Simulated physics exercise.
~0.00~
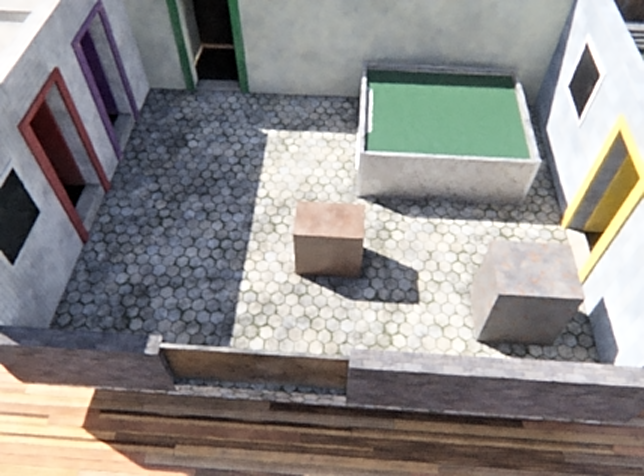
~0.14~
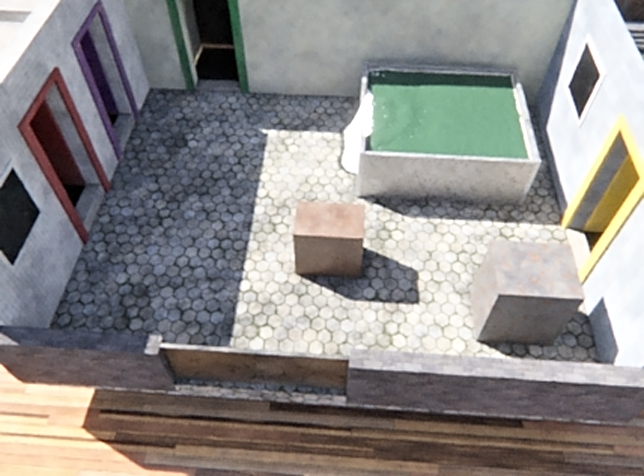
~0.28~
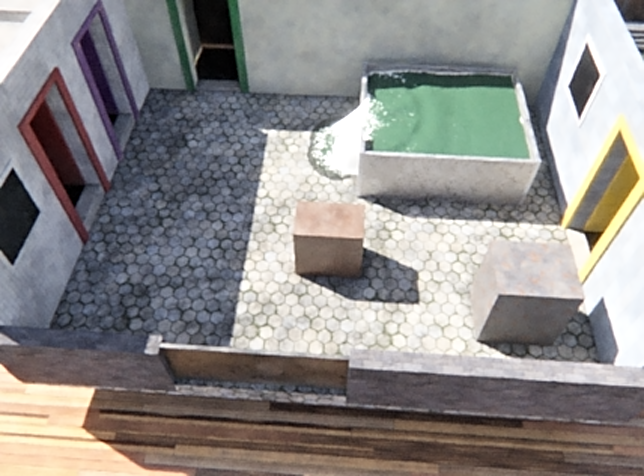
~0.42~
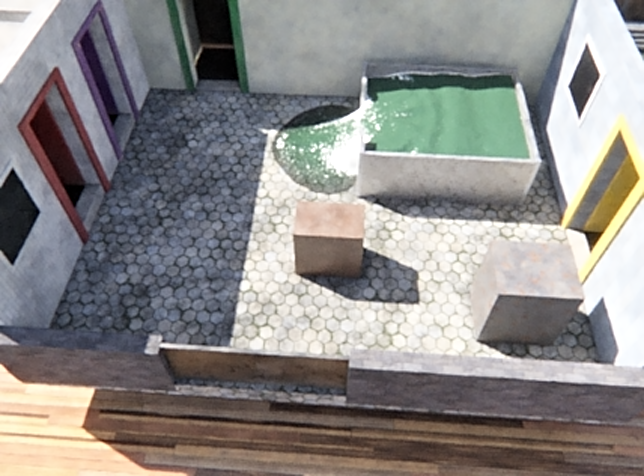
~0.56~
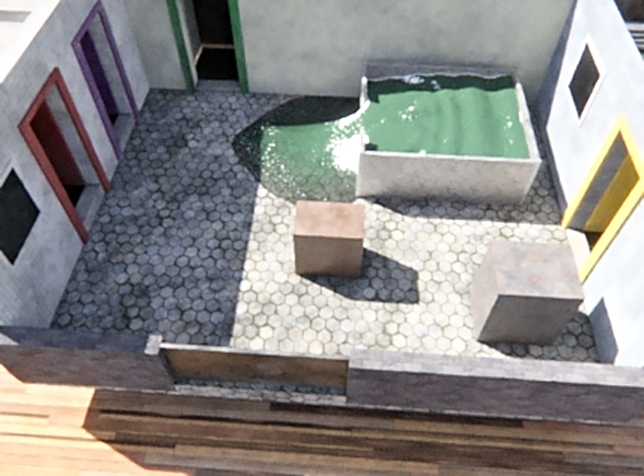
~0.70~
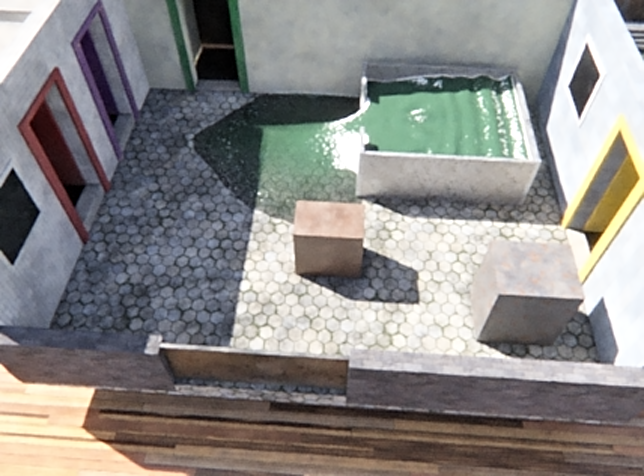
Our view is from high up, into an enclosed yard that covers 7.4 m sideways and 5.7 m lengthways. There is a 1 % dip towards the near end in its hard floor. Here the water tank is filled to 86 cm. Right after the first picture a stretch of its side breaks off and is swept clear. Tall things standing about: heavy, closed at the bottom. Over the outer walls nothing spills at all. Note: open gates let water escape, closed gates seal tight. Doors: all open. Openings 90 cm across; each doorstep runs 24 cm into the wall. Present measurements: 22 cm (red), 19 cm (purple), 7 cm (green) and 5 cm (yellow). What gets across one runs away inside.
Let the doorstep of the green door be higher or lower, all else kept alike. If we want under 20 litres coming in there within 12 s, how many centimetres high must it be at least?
About 18 centimetres.
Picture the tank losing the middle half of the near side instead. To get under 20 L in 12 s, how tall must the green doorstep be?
In that case you'd want it roughly 11.0 cm high.
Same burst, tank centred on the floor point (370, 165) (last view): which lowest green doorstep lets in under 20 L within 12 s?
At least roughly 20 cm high.
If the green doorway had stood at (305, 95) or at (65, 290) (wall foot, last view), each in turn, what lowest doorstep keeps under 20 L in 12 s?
Roughly 13.5 cm for the first and 23 cm for the second.
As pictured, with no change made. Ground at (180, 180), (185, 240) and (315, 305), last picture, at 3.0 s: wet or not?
1: Awash; 2: Awash; 3: Unwetted.
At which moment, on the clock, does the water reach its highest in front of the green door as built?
Roughly 3.8 s.
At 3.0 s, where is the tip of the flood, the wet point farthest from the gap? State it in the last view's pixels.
At about (37, 357).
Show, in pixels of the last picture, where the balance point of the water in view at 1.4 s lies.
Roughly (384, 152).
After 1.4 s water covers 40 % of the floor, deepest (48 cm) near (351, 146); 15 cm at the green door, 1 litre in over its 7 cm doorstep.
After 3.0 s water covers 55 % of the floor, deepest (40 cm) near (144, 103); 15 cm at the green door, 39 litres in over its 7 cm doorstep.
After 12.0 s water covers 100 % of the floor, deepest (20 cm) near (450, 385); 9 cm at the green door, 232 litres in over its 7 cm doorstep.
At the green door as built, the water arrived by 1.0 s and peaked near 18 cm at 3.8 s.
Run again over the same 12 s with other heights there, 41 litres in over 15.5 cm, 11 litres over 20.5 cm. The limit of 20 litres is kept from about 18 cm up.
